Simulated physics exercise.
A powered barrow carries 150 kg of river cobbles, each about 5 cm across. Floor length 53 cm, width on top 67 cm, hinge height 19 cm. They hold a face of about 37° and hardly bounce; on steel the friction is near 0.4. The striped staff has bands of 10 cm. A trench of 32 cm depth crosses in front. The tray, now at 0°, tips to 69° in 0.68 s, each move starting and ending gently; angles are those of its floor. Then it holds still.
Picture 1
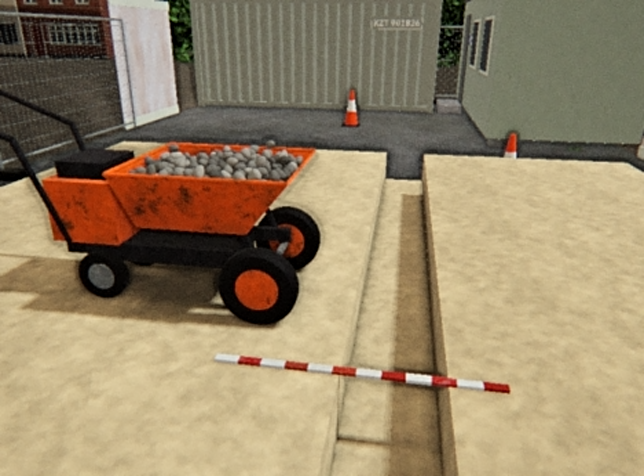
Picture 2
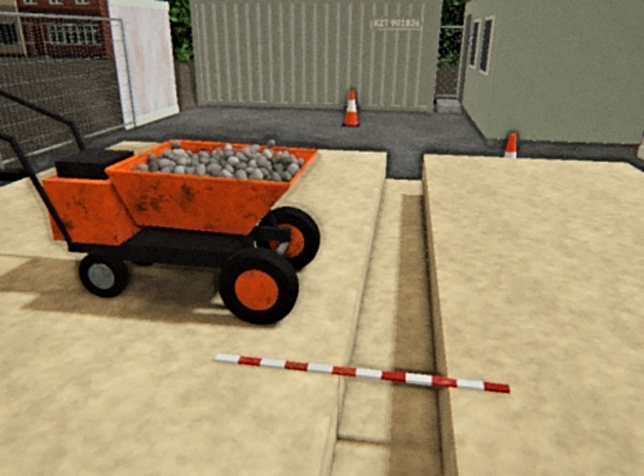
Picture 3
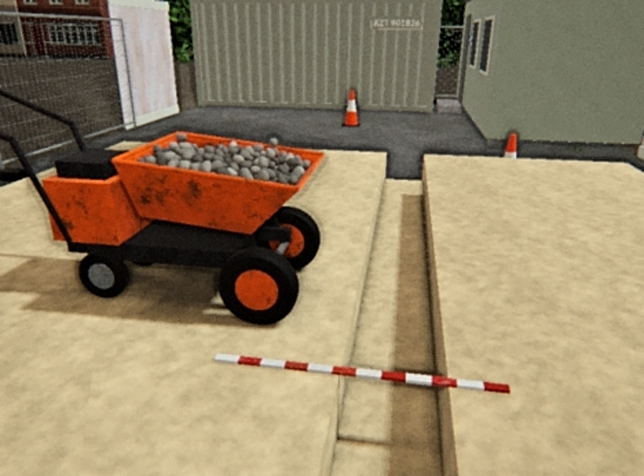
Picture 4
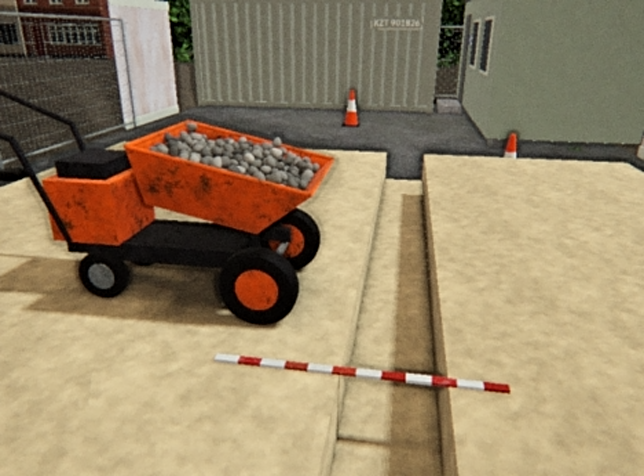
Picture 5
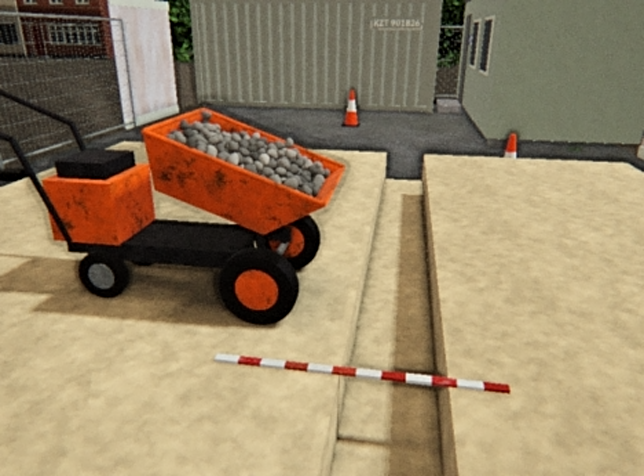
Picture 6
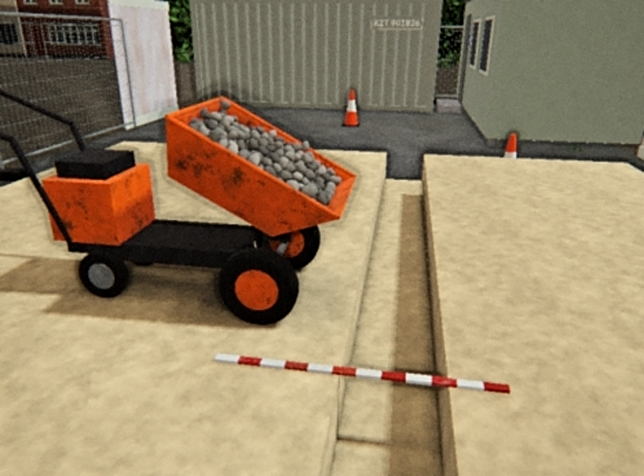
The orange tray of a powered barrow, heaped with grey cobbles, rests level at first, then tilts steadily, its rear rising and its front lip dipping rightward while the stones ride along inside. The barrow stands still at left on pale slabs, beside a narrow trench crossed by a red-and-white striped staff. The unmoving camera looks slightly down on a yard with orange cones, a container and fencing behind.
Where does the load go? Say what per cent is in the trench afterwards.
Close to 71 in a hundred.
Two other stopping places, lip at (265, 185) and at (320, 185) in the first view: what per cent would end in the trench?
Near 85 per cent from the first place, 35 from the second.
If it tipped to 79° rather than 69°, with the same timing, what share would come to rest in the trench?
In that case some 75 per cent.
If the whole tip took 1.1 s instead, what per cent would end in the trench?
In that case some 85 per cent.
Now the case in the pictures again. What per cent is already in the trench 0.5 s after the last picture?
About 35 per cent by then.
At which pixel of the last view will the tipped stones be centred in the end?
Near (420, 342).
Then, 0.2 s after the last picture the floor is at 58°, 100 % in the tray; the foremost stones are at (371, 231).
Then, 0.5 s after the last picture the floor is at 69°, 65 % in the tray, 33 % in the trench, 3 % past the trench; the foremost stones are at (455, 301).
Then, 0.8 s after the last picture the floor is at 69°, 15 % in the tray, 56 % in the trench, 29 % past the trench; the foremost stones are at (611, 320).
Then, 2.8 s after the last picture the floor is at 69°, 0 % in the tray, 71 % in the trench, 29 % past the trench; the foremost stones are past the picture's edge.
